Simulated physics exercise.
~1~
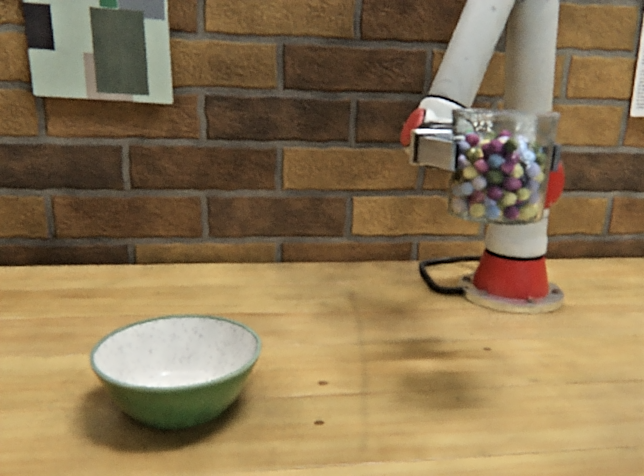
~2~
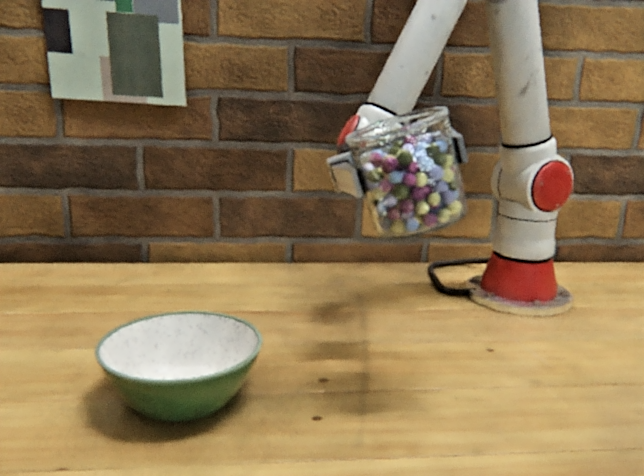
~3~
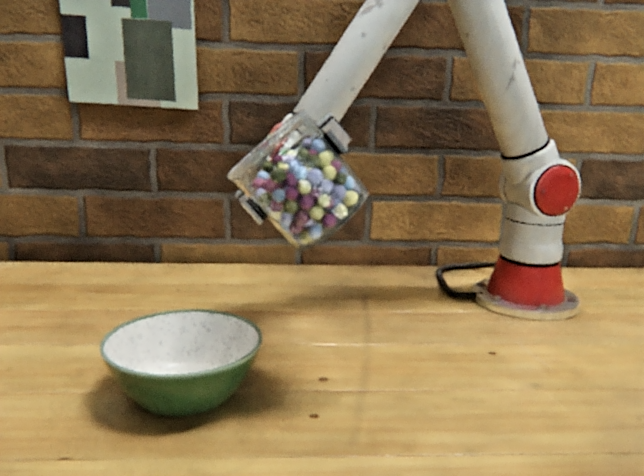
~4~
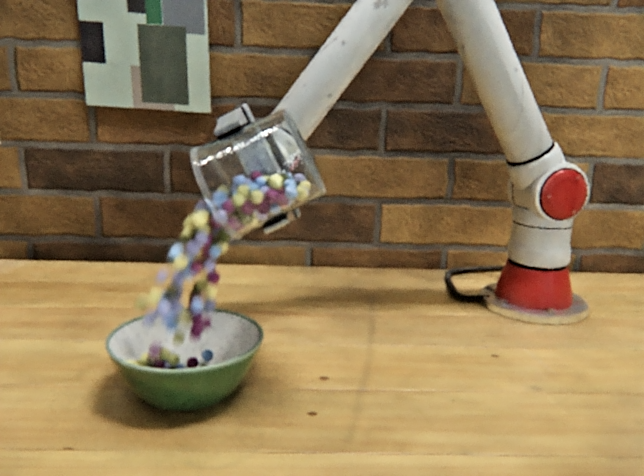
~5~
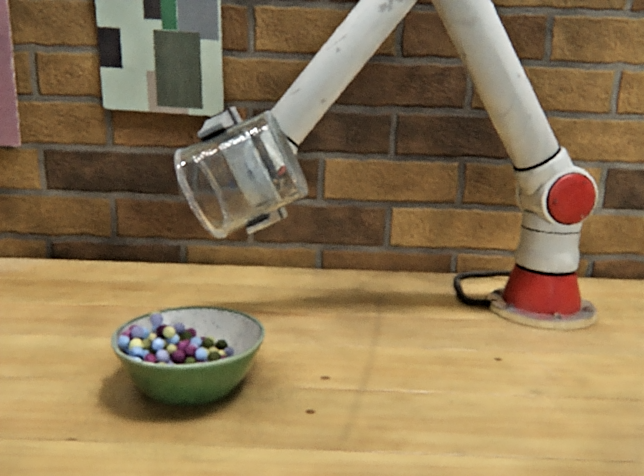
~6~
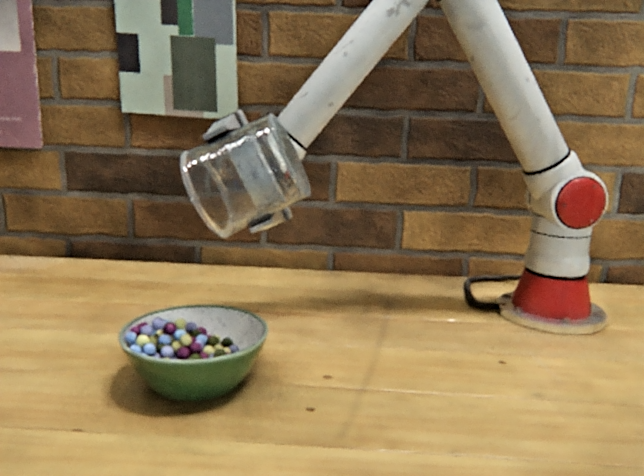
On a wooden table before a brick wall, a robot arm carried a clear cup of colorful round sweets left, tipping it until they poured into a green bowl, and then held the empty cup still above the filled bowl.
